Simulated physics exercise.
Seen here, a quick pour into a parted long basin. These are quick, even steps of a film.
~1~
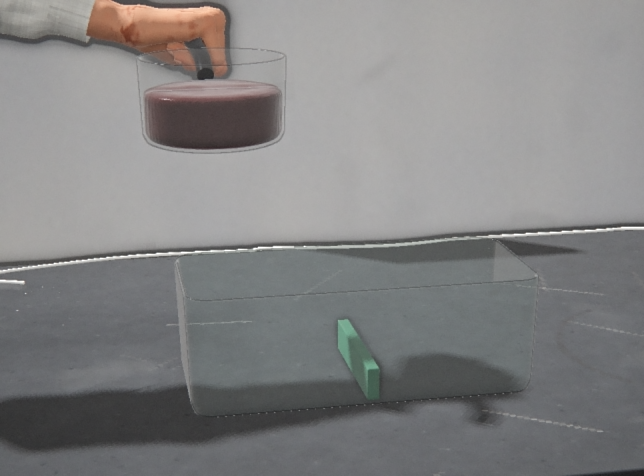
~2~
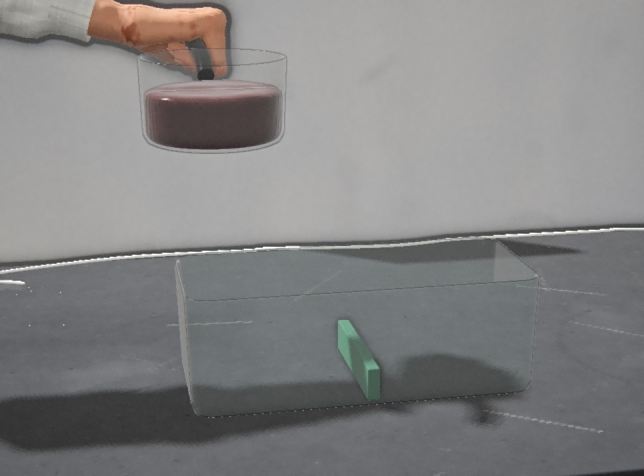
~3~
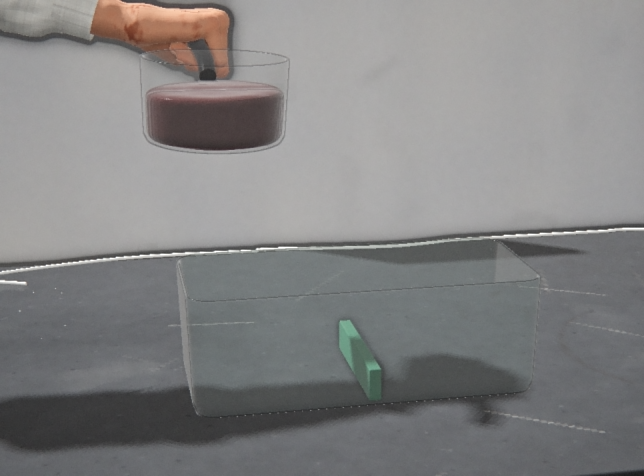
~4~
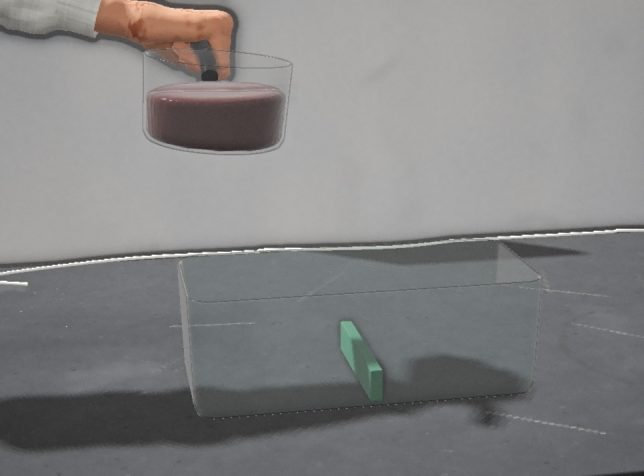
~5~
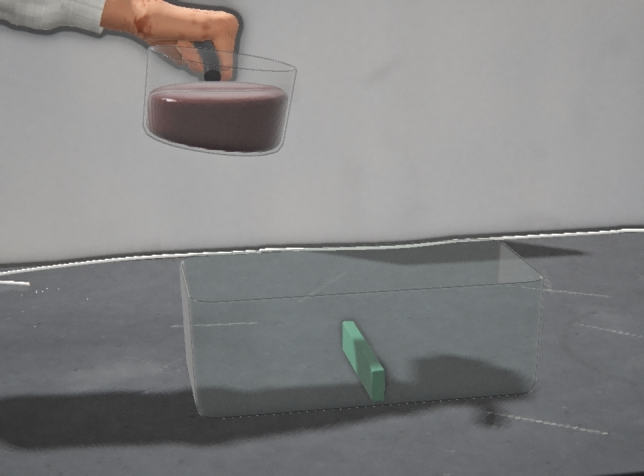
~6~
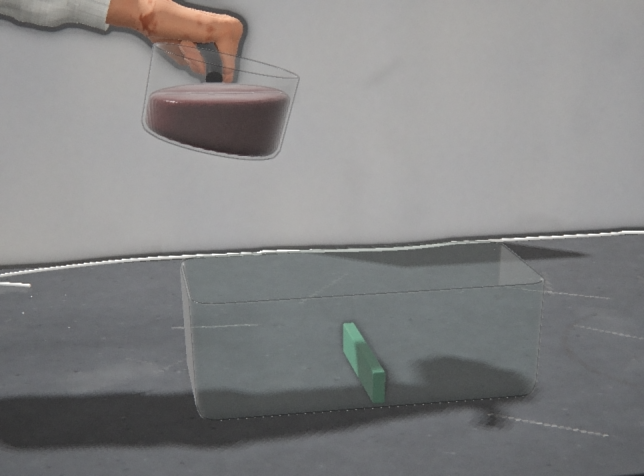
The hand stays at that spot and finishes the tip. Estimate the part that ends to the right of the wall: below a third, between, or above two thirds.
In the end from a third to two thirds is right of the wall.
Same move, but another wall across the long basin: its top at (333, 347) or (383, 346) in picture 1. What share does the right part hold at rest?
Near 75 % and 20 %.
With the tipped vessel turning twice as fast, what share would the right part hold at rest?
Close to 35 per cent.
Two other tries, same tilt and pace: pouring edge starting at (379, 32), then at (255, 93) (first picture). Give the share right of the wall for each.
Near 95 % and 5 %.
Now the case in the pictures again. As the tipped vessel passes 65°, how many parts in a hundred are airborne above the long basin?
Close to 25 per cent.
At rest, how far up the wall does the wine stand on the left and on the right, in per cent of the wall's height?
Near 40 on the left, 40 on the right.
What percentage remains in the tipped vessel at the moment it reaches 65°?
Some 70 per cent.
A moment on, the tilt is 65° and 72 per cent is still to pour, 2 is left of the wall and 0 right of it.
Next, the tilt is 96° and 17 per cent is still to pour, 19 is left of the wall and 46 right of it.
Then the tilt is 102° and 1 per cent is still to pour, 46 is left of the wall and 49 right of it.
Later the tilt is 102° and 0 per cent is still to pour, 49 is left of the wall and 50 right of it.
In the end 49 per cent lies left of the wall, 50 right of it and 1 outside.
